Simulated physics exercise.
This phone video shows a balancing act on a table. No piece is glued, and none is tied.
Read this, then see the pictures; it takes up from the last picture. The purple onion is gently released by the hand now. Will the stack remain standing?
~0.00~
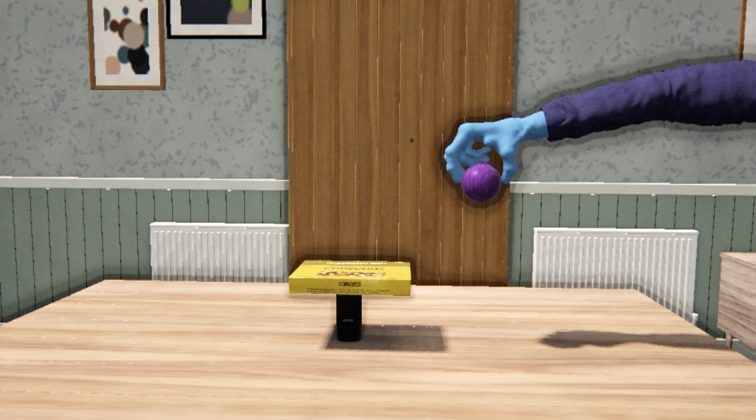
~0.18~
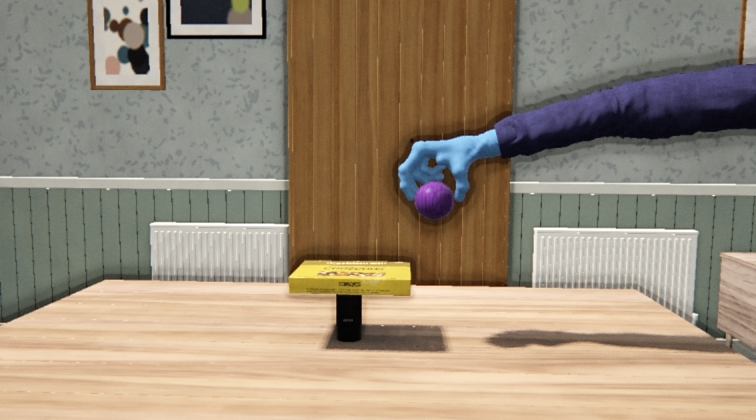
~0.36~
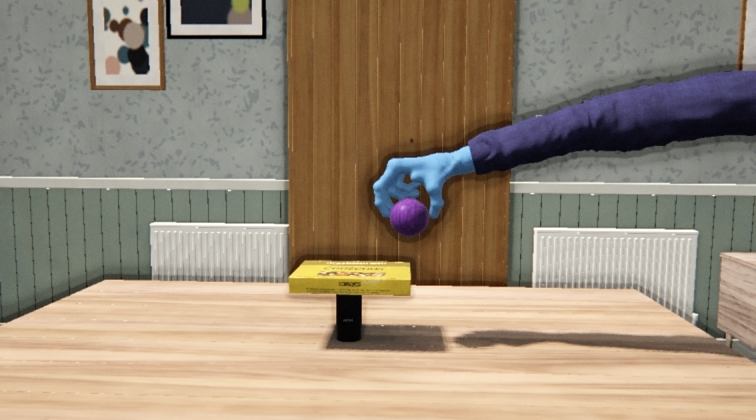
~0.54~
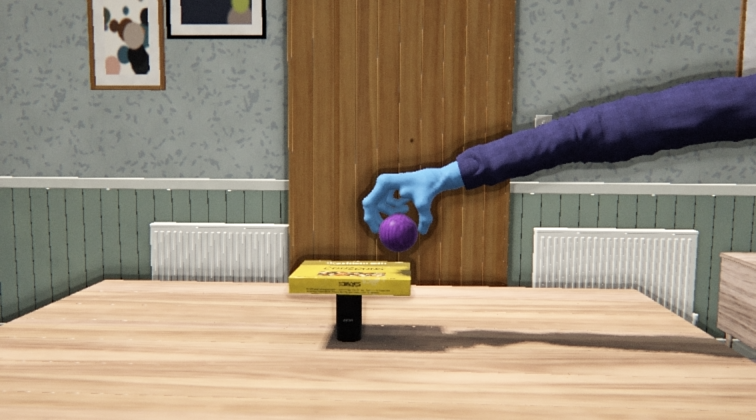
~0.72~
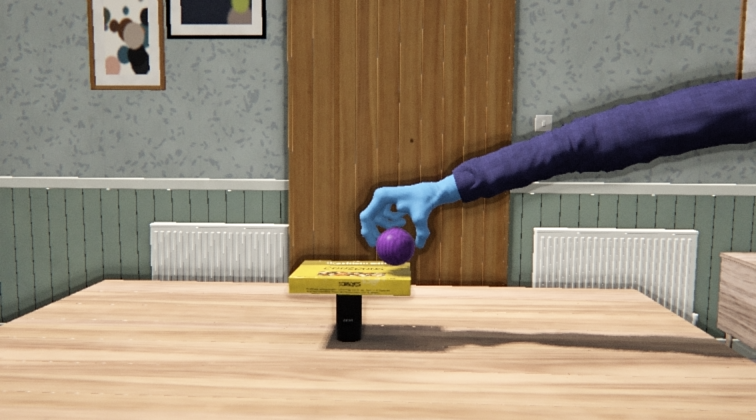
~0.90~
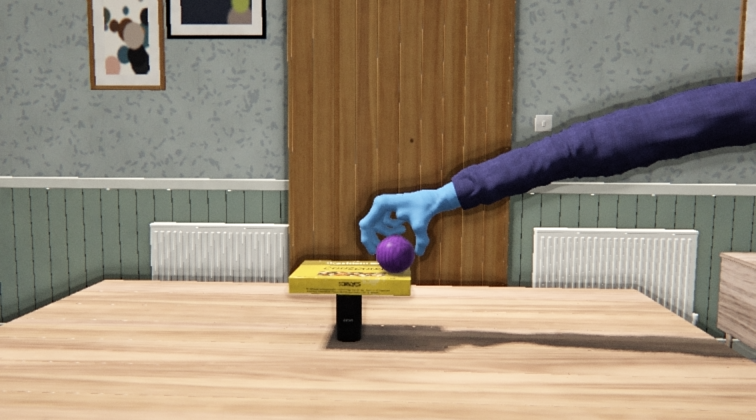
No: The stack cannot bear the weight.
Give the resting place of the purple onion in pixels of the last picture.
Roughly at pixel (426, 331).
After 1.20 s, purple onion now fallen; yellow packet tipped 60° from how it was.
After 1.30 s, yellow packet on its side.
After 1.60 s, yellow packet now fallen.
At rest (2.0 s), fallen, purple onion and yellow packet; black shaker in place. Seen from the same camera at the end, purple onion near (426, 332). The stack comes apart.
